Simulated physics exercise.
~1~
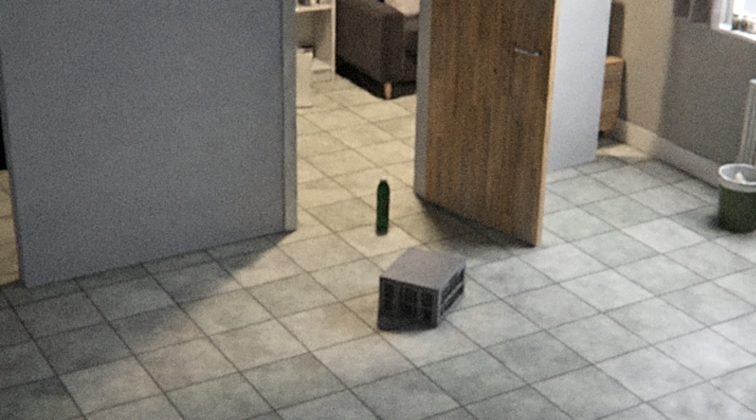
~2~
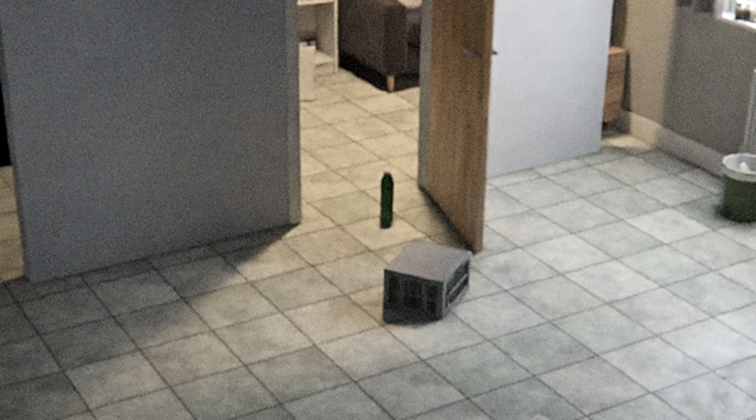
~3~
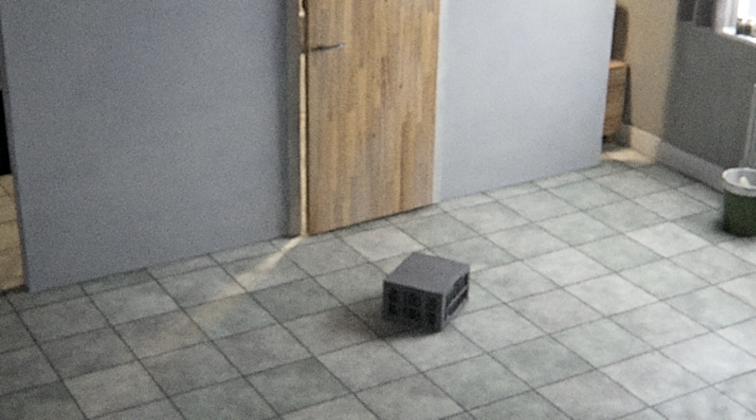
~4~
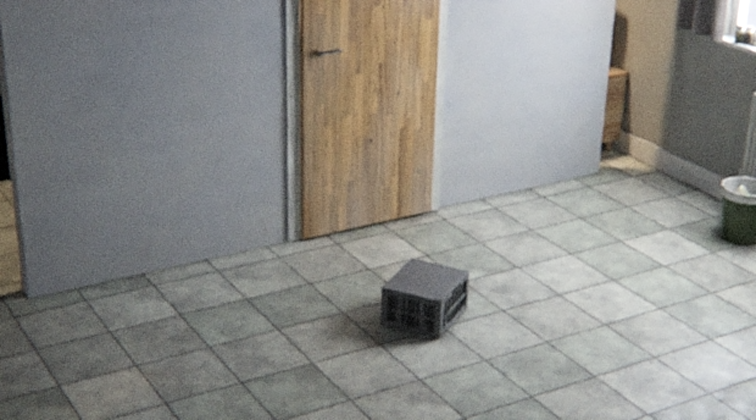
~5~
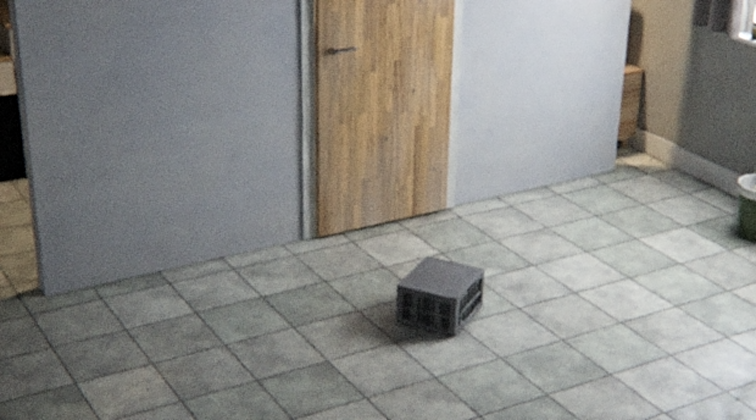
The wooden door swung shut from wide open, passing behind the grey crate on the tiled floor and hiding the green bottle that had stood upright in the doorway, and it ended fully closed with the crate still in its place.
